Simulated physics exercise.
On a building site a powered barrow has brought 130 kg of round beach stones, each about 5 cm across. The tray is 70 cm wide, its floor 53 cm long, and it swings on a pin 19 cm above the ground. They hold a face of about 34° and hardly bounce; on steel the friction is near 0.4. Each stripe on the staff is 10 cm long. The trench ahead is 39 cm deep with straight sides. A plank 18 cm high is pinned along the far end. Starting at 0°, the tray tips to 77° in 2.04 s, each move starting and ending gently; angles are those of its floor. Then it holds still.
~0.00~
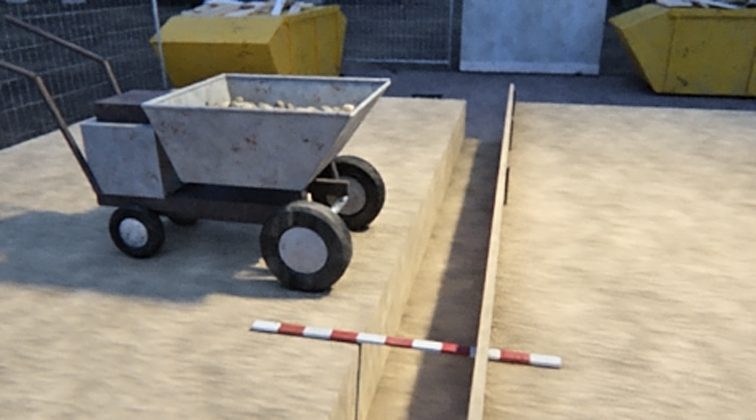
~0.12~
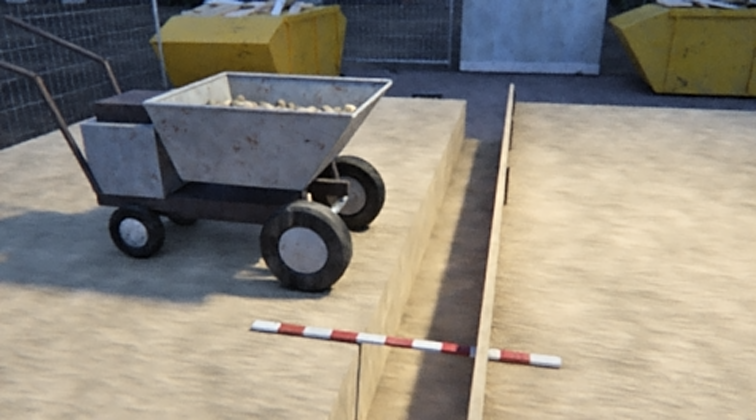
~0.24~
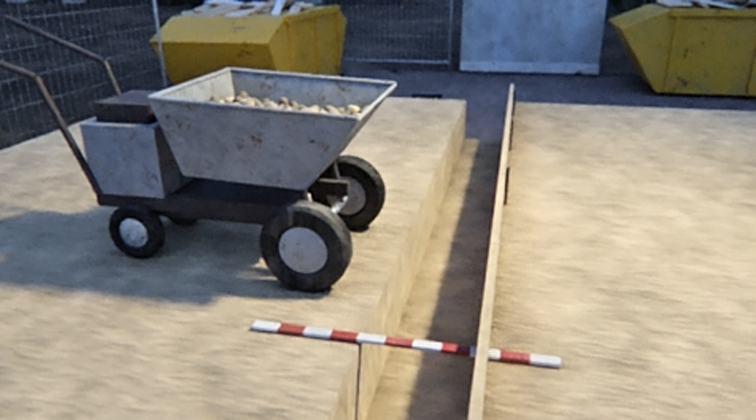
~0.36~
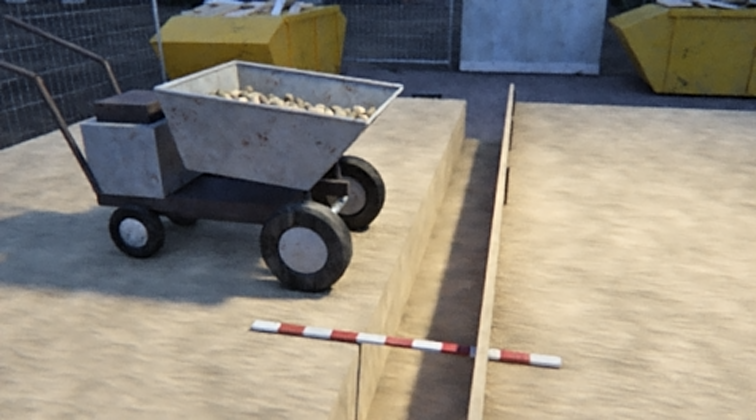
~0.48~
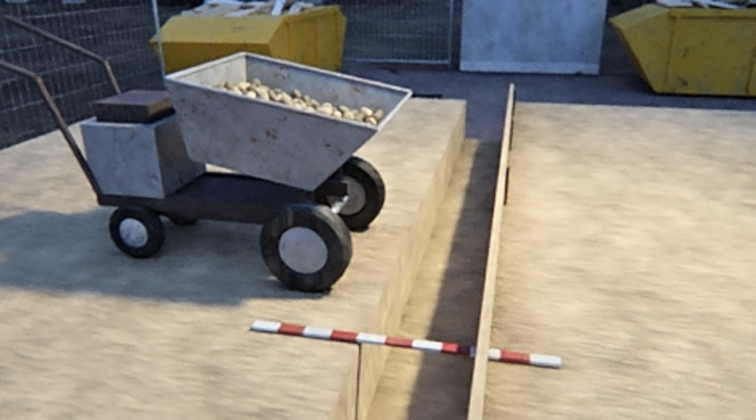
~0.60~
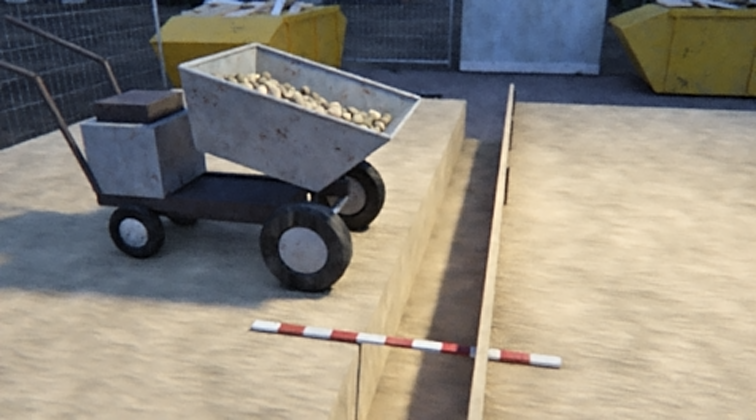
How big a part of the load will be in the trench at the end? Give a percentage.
Roughly 77 per cent ends in the trench.
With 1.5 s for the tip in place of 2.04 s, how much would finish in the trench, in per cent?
In that case some 75 per cent.
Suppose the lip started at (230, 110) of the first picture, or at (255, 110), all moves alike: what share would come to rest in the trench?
Near 70 per cent from the first place, 100 from the second.
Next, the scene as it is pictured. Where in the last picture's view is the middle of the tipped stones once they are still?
Around (462, 327).
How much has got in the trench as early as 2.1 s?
Some 35 per cent.
After 1.5 s the floor is at 65°; 99 % in the tray, 1 % in the trench; the foremost stones are at (477, 227).
After 2.1 s the floor is at 77°; 46 % in the tray, 35 % in the trench, 19 % past the trench; the foremost stones are at (650, 300).
After 2.5 s the floor is at 77°; 25 % in the tray, 52 % in the trench, 22 % past the trench; the foremost stones are at (689, 288).
After 4.4 s the floor is at 77°; 0 % in the tray, 77 % in the trench, 23 % past the trench; the foremost stones are at (697, 288).
